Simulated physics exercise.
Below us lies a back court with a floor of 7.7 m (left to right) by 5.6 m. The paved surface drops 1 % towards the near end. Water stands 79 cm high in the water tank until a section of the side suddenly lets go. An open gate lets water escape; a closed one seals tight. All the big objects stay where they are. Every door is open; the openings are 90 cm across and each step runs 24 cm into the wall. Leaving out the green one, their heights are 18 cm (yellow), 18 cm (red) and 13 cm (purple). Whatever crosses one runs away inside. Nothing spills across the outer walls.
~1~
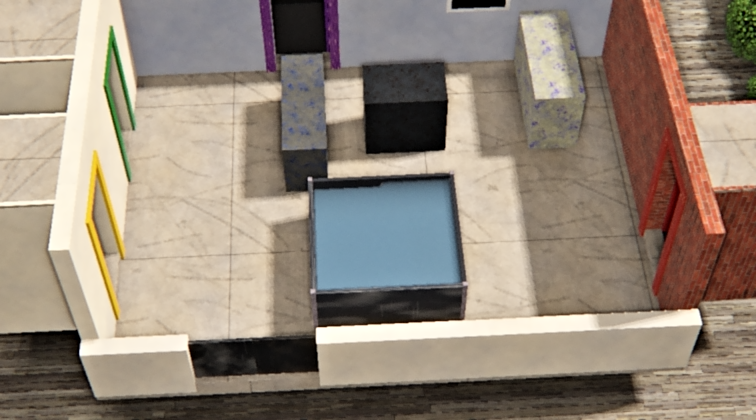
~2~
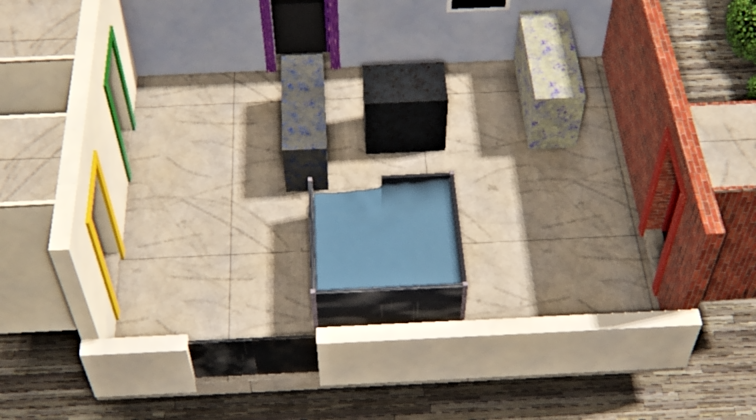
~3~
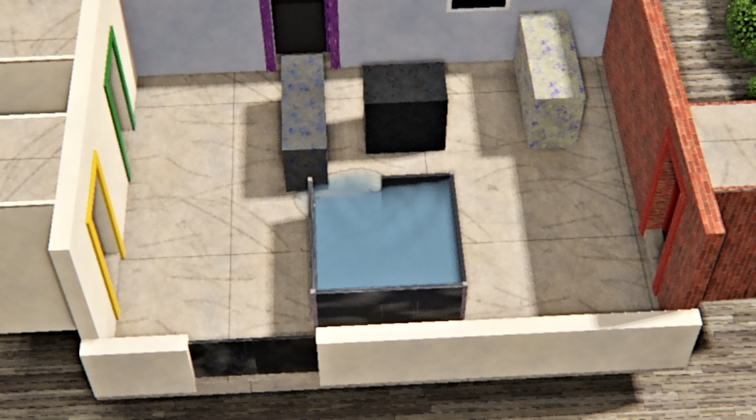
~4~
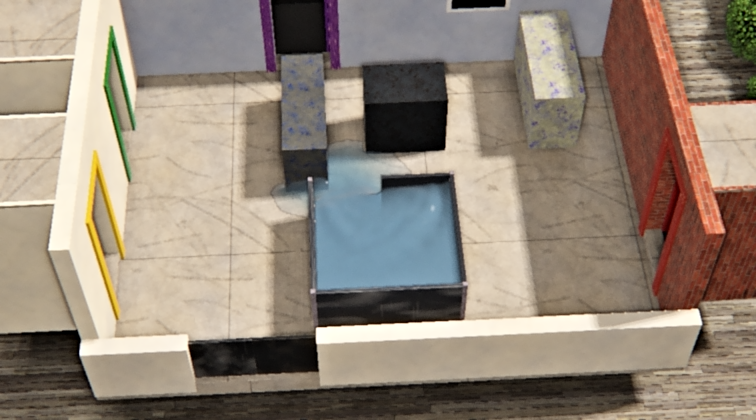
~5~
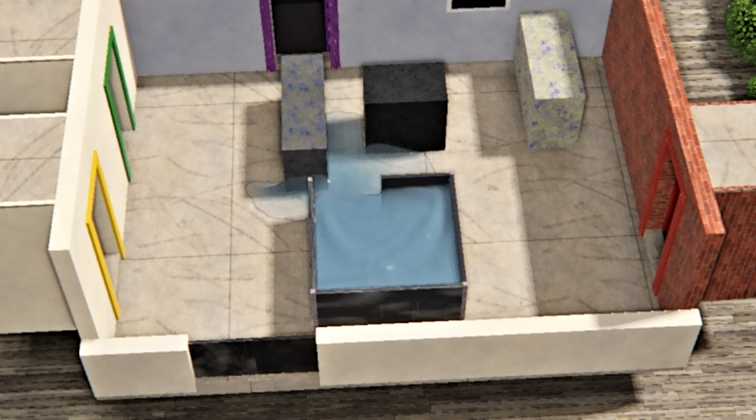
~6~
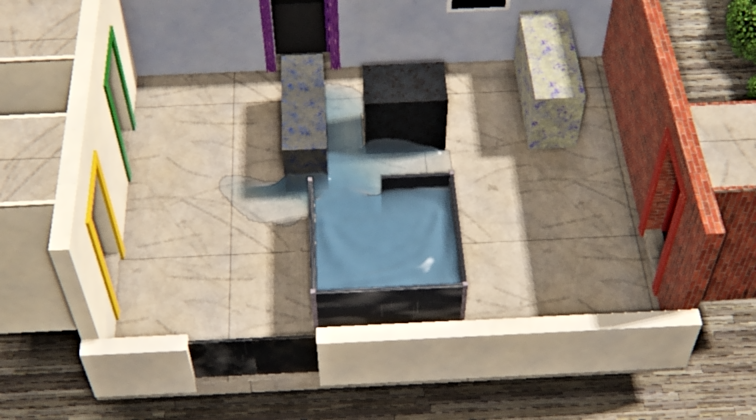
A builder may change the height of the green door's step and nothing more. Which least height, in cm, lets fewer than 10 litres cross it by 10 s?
Some 9 cm above the ground.
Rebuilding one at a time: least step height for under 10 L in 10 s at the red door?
About 8.5 cm at red.
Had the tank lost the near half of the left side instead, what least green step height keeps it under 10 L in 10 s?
About 13.5 cm.
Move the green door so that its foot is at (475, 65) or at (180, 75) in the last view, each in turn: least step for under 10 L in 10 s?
About 10.5 and 7.0 cm.
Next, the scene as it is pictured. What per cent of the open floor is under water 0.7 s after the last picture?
Near 25 per cent is wet.
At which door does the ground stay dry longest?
The red one.
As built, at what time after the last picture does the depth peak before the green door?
Around 3.5 s.
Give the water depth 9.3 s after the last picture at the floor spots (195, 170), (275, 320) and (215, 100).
In that order: 4, 11 and 3 cm.
Then, 0.7 s after the last picture water covers 25 % of the floor, deepest (50 cm) near (317, 197); it has not reached the green door.
Then, 2.3 s after the last picture water covers 65 % of the floor, deepest (31 cm) near (317, 197); 8 cm at the green door, 13 litres in over its 5 cm step.
Then, 9.3 s after the last picture water covers 100 % of the floor, deepest (16 cm) near (349, 360); 5 cm at the green door, 61 litres in over its 5 cm step.
At the green door as built, the water peaked near 11 cm, 3.3 s after the last picture.
Run again over the same 10 s with other heights there, 16 litres in over 8 cm, 4 litres over 11 cm. The limit of 10 litres is kept from about 9 cm up.
